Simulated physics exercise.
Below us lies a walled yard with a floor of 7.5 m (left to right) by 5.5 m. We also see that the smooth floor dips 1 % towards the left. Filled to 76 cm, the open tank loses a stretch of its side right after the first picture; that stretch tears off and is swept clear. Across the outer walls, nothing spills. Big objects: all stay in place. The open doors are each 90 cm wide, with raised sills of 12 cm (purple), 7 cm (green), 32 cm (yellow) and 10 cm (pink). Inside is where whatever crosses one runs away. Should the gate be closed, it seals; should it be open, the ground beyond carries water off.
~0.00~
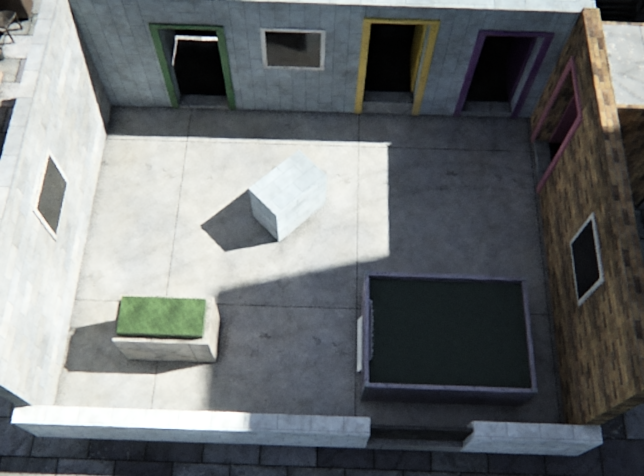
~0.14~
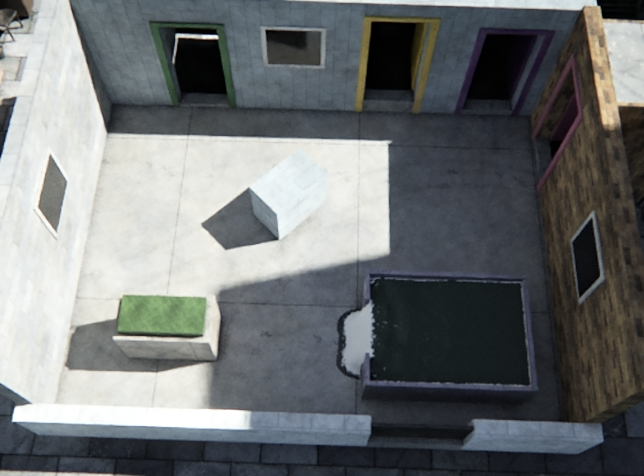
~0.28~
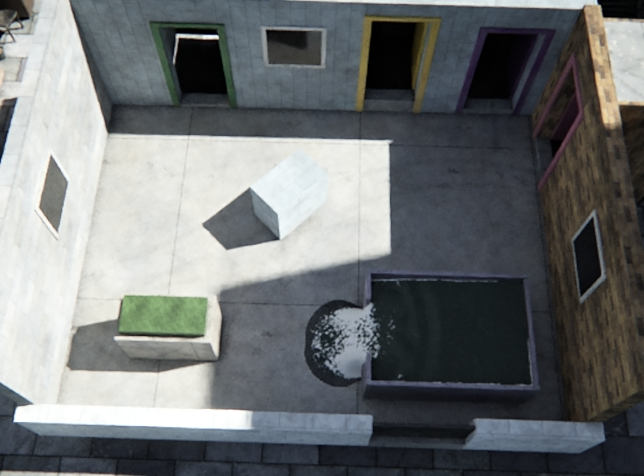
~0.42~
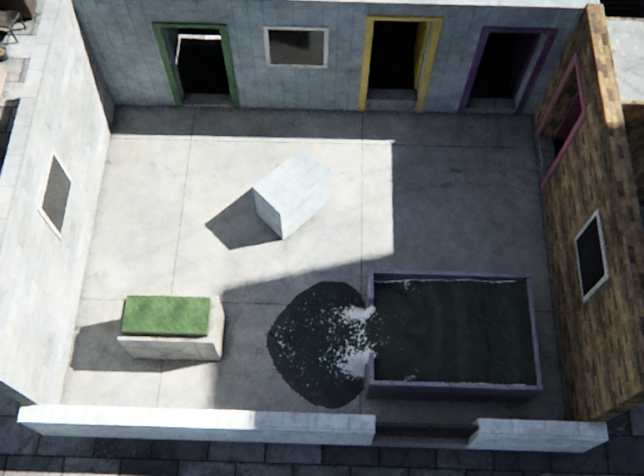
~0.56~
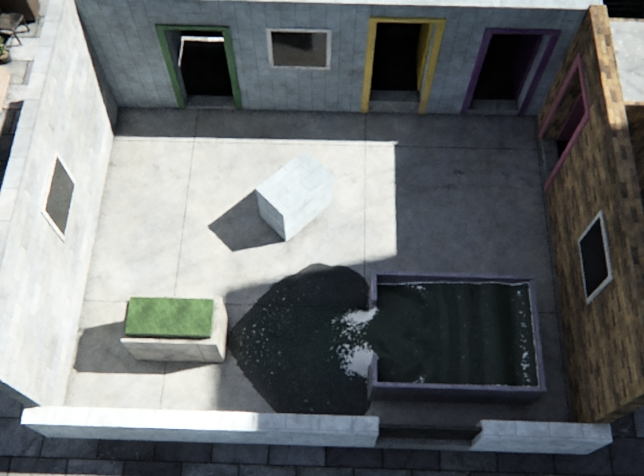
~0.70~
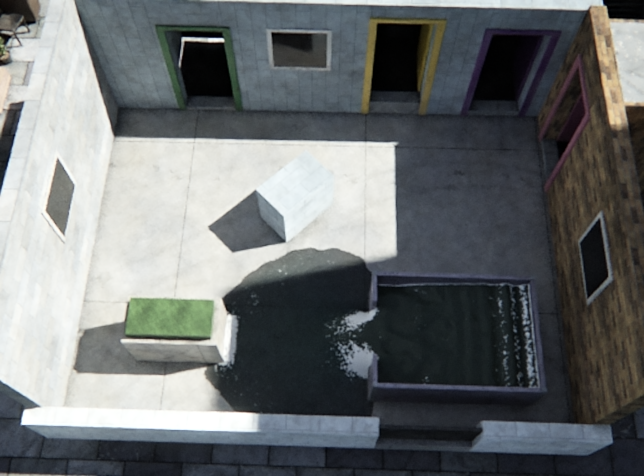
In the video, dark water bursts from the left side of a rectangular open tank in a walled yard, spreading leftward across the pale floor in a widening pool with white froth, reaching the green-topped block as the tank's surface ripples.
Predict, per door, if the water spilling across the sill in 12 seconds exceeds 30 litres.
Outcome: My guess is the purple door lets through less than the limit, my guess is the green door lets through more than the limit, my guess is the yellow door lets through less than the limit, my guess is the pink door lets through less than the limit.
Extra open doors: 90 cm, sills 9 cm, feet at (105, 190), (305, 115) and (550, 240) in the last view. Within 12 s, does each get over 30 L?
First doorway gets there, second falls short, third falls short.
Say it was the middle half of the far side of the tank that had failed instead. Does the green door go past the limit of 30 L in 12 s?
Against that limit: Green short of it.
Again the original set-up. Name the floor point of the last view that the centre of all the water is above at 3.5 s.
At roughly (282, 309).
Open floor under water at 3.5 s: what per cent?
Close to 45 in a hundred.
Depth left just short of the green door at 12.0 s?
Depth: Approx. 10.5 cm.
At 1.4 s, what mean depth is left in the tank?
Roughly 52 centimetres.
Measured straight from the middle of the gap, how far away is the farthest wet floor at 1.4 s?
It's close to 4.6 metres.
After 1.4 s water covers 30 % of the floor and is deepest (39 cm) near (358, 343); purple door not reached, green door not reached, yellow door not reached, pink door not reached.
After 2.2 s water covers 45 % of the floor and is deepest (36 cm) near (63, 418); purple door not reached, green door not reached, yellow door not reached, pink door not reached.
After 3.5 s water covers 45 % of the floor and is deepest (30 cm) near (129, 114); purple door not reached, green door 6 cm at the sill, 0 L in, yellow door not reached, pink door not reached.
After 7.0 s water covers 85 % of the floor and is deepest (20 cm) near (117, 241); purple door 3 cm at the sill, 0 L in, green door 16 cm at the sill, 100 L in, yellow door 3 cm at the sill, 0 L in, pink door 2 cm at the sill, 0 L in.
After 12.0 s water covers 100 % of the floor and is deepest (11 cm) near (109, 165); purple door 9 cm at the sill, 0 L in, green door 11 cm at the sill, 179 L in, yellow door 4 cm at the sill, 0 L in, pink door 8 cm at the sill, 0 L in.
